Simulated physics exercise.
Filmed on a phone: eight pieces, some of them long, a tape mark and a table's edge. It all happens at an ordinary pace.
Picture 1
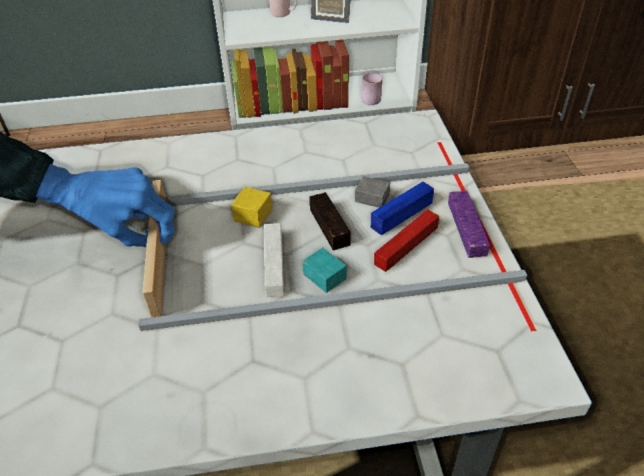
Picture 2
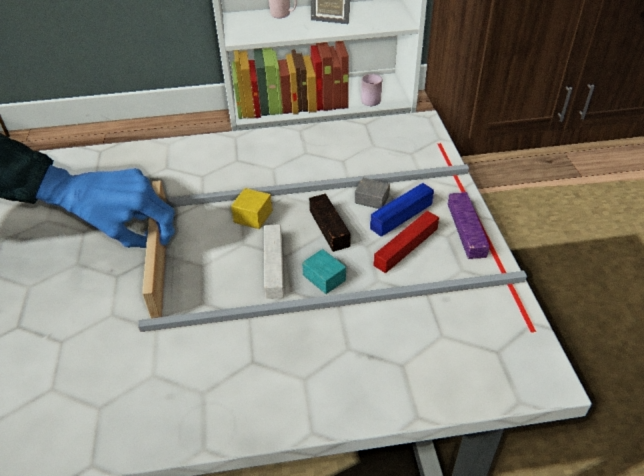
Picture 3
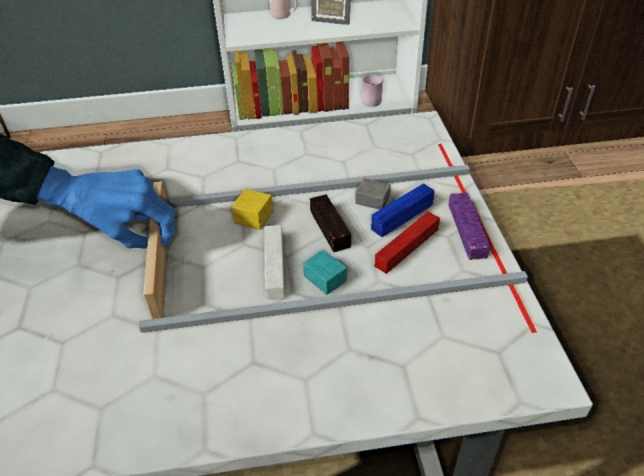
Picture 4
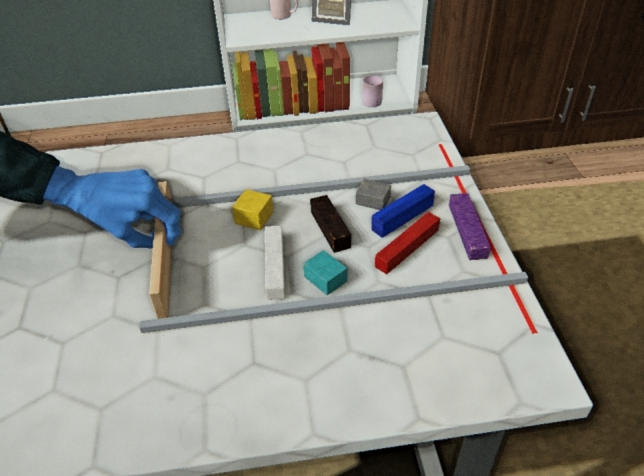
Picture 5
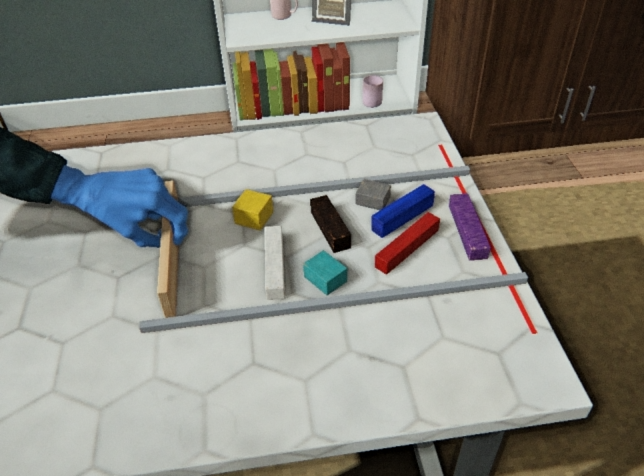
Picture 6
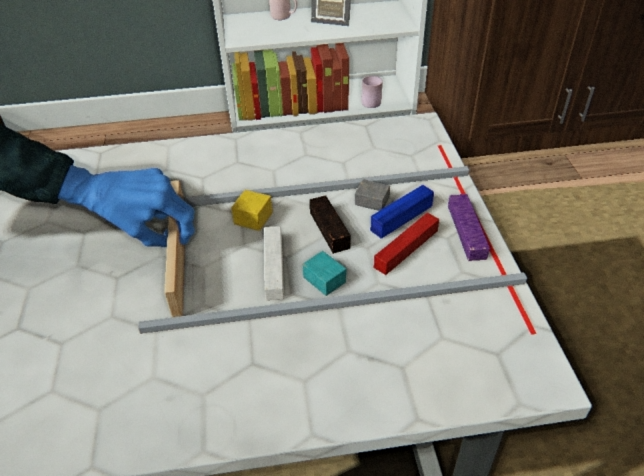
A blue-gloved hand slides a wooden board slightly right toward several still, colourful blocks.
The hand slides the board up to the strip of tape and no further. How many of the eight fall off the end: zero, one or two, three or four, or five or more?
Outcome: The number that fall off is five or more.
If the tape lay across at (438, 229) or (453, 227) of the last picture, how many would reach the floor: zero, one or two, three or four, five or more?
For each place: One or two; three to four.
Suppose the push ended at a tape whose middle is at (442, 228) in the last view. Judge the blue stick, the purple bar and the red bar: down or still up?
The blue stick drops off, the purple bar falls, the red bar comes down.
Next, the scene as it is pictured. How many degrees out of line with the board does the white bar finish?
Near 0 degrees.
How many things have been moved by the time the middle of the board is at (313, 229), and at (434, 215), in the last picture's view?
By then 4, and 8.
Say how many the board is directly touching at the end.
The number is 2.
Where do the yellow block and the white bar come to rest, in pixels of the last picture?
The yellow block at (476, 180), the white bar at (496, 235).
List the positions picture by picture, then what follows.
In the first picture, purple bar (468, 223); blue stick (403, 208); red bar (407, 240); board (157, 245); tape (479, 221).
In the second picture, blue stick (402, 209); white bar (273, 260).
In the third picture, red bar (408, 242); turquoise block (325, 272).
In the fourth picture, purple bar (469, 225); grey block (373, 195).
In the fifth picture, blue stick (403, 210); black bar (330, 223).
In the sixth picture, purple bar (468, 226); blue stick (403, 211); red bar (407, 243); board (176, 245); tape (479, 224).
Soon after, none off yet; purple bar at rest near (468, 226); blue stick at rest near (403, 211); red bar at rest near (407, 243).
After that, none off yet; purple bar at rest near (468, 226); blue stick displaced a little near (422, 207); red bar displaced a little near (432, 235).
And then, none off yet; purple bar tilting well over near (518, 236); blue stick displaced about its own width near (482, 200); red bar displaced about its own width near (499, 229).
In the end, the number that fall off is five or more; gone, turquoise block, black bar, grey block, red bar, blue stick and purple bar.
